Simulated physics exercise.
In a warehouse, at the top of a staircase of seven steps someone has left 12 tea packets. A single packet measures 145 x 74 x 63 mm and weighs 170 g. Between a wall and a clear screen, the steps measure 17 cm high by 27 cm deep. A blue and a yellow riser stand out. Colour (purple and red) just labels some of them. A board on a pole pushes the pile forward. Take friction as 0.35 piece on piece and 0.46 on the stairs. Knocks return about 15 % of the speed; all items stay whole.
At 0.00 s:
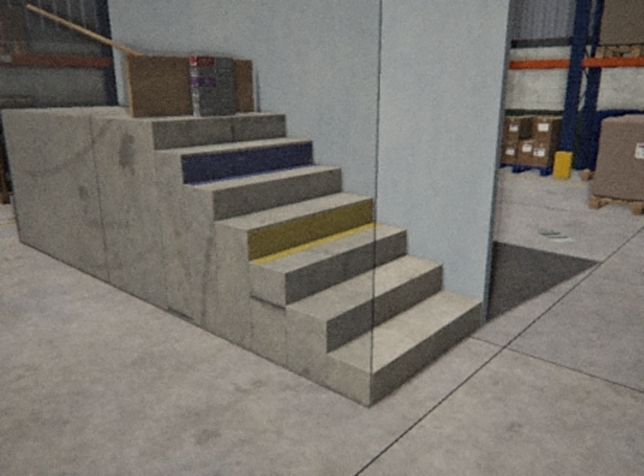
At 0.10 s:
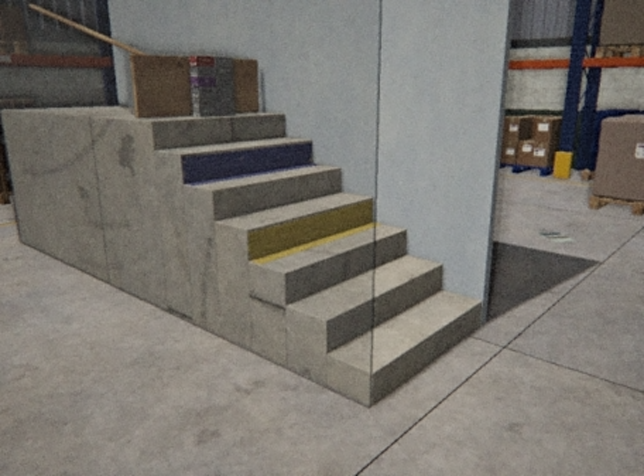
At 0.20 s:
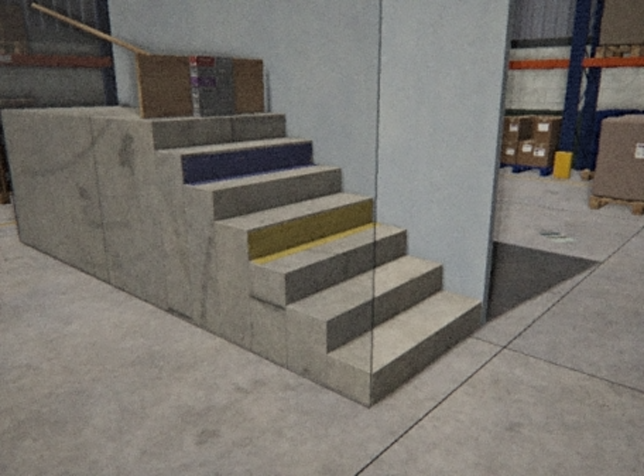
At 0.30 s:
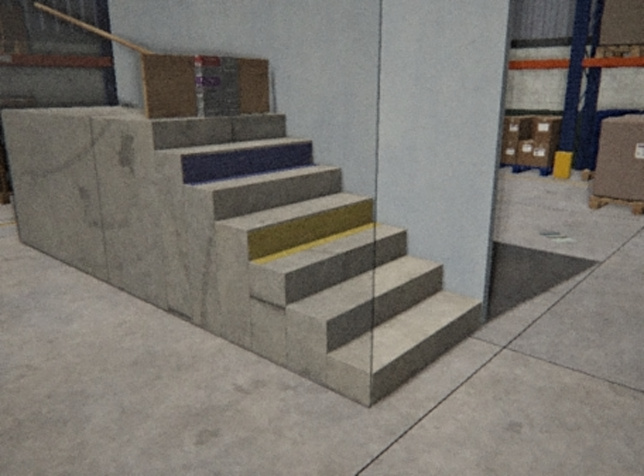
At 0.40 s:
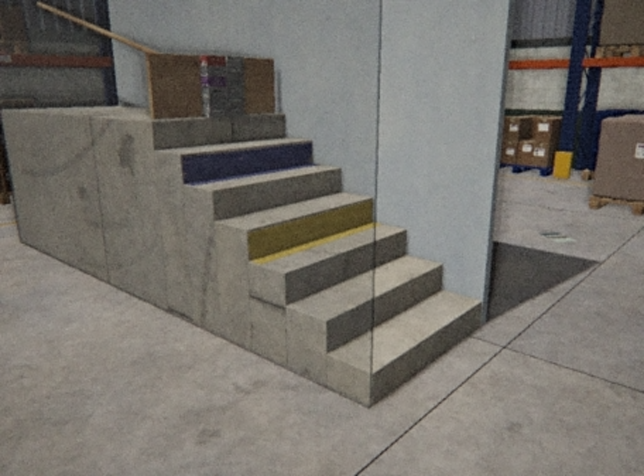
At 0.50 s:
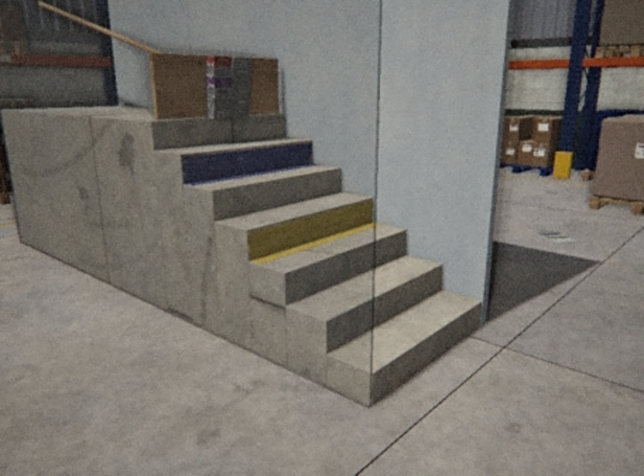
We see a board on a pole slide rightward across the top of a concrete staircase with one blue and one yellow riser, then push a small pile of packets a short way nearer the edge, where some lean slightly.
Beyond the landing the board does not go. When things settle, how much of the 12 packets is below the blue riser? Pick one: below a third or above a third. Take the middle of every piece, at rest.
Above a third.
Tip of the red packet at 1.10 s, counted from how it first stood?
60°.
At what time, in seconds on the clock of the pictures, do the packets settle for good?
Close to 1.5 seconds.
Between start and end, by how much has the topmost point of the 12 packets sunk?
It sits roughly 48 centimetres lower.
By 0.60 s, none of the 12 packets below the blue riser, 12 disturbed; red packet tilted 20°, 30 mm lower; purple packet tilted 20°, 28 mm lower.
By 0.74 s, 4 of the 12 packets below the blue riser; purple packet tilted 39°, 18 cm lower; red packet tilted 38°, 19 cm lower.
By 1.10 s, 7 of the 12 packets below the blue riser; purple packet on its side; red packet tilted 60°, 78 cm lower.
When it is over (1.9 s), 7 of the 12 packets below the blue riser; red packet on its side; purple packet on its side. That is 58 per cent. In pixels of the last frame, middles, red packet near (418, 325), purple packet near (262, 171).
